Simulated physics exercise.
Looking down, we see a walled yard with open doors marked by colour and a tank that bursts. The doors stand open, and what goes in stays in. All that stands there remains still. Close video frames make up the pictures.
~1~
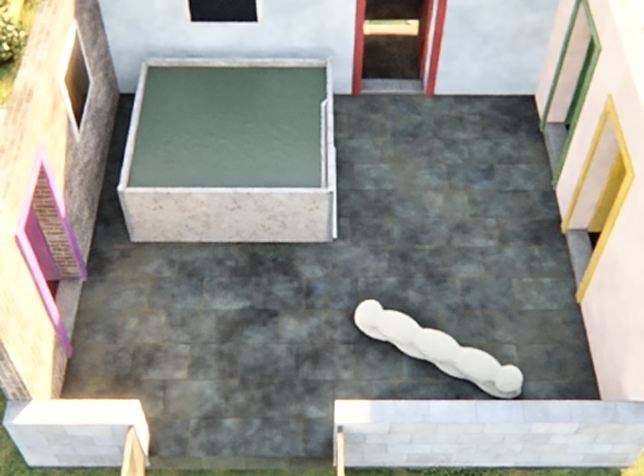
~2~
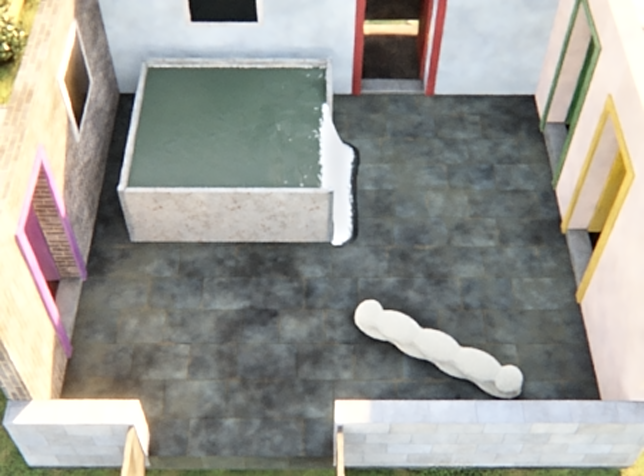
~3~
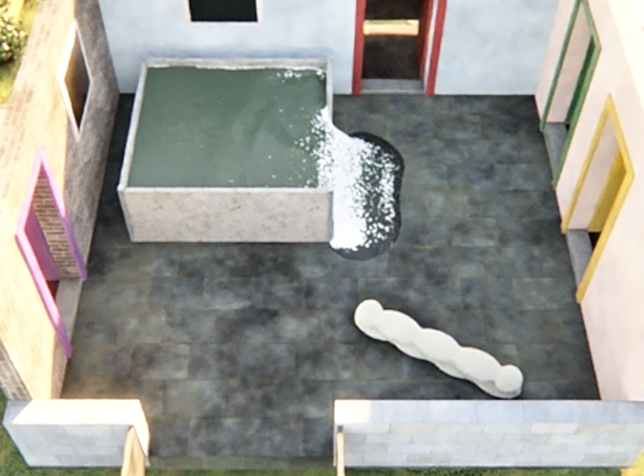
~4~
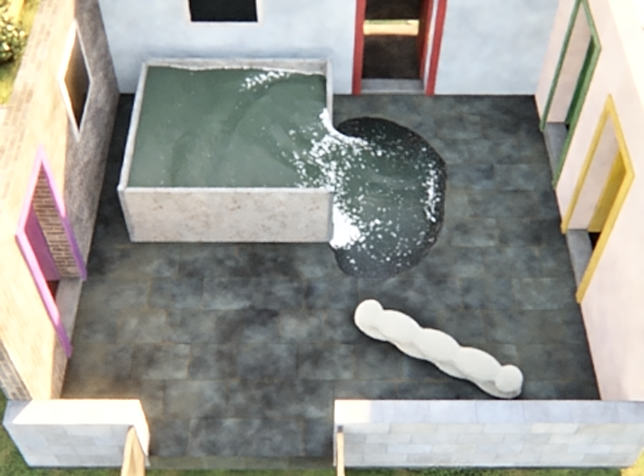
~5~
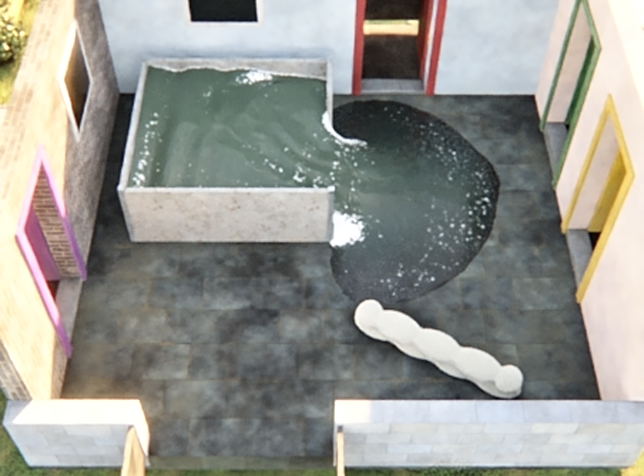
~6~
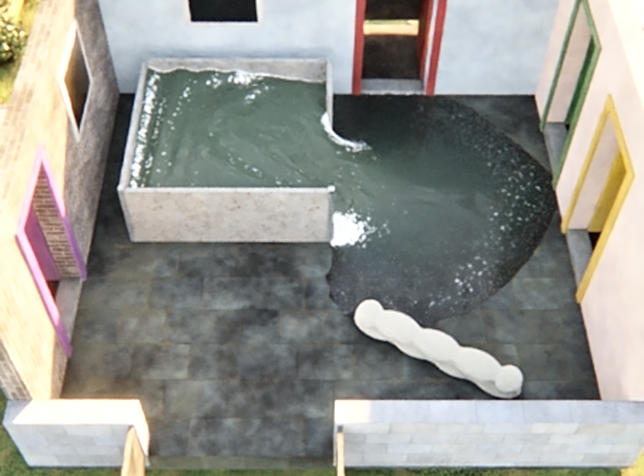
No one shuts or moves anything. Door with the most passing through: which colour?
Yellow.
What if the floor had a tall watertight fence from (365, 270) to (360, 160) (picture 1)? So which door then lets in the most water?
The red one.
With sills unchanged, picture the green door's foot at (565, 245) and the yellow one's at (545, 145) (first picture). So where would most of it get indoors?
The door marked yellow.
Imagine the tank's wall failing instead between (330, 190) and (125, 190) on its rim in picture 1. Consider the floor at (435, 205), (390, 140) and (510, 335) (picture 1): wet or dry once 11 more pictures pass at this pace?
In the order asked: Bare, bare, waterlogged.
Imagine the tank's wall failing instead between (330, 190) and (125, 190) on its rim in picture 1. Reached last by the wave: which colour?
The red door is last.
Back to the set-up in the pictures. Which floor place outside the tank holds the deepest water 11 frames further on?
Around (591, 418).
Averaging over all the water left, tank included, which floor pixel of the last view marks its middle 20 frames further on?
The balance point is around (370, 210).
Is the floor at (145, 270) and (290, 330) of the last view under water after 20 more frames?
Taking them in turn: Not wetted, drenched.
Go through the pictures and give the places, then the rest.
The first frame shows still water in the tank at (233, 126).
In the second frame, water pours out at (327, 173) and has run to (336, 244).
In the third frame, water pours out at (327, 176) and has run to (380, 143).
In the fourth frame, the front is at (437, 160), out from the gap at (327, 178).
In the fifth frame, water pours out at (327, 179) and has run to (489, 174).
In the sixth frame, the front is at (547, 181), out from the gap at (327, 179).
A moment on, water covers 45 % of the floor; red door a trickle in, green door some in, purple door not reached, yellow door some in.
Next, water covers 45 % of the floor; red door a trickle in, green door a lot in, purple door not reached, yellow door a lot in.
Then, water covers 70 % of the floor; red door some in, green door a lot in, purple door not reached, yellow door a lot in.
Later, water covers 95 % of the floor; red door some in, green door a lot in, purple door a trickle in, yellow door a lot in.
In the end, water covers 95 % of the floor; red door a lot in, green door a lot in, purple door a lot in, yellow door a lot in; the yellow door has let in the most.
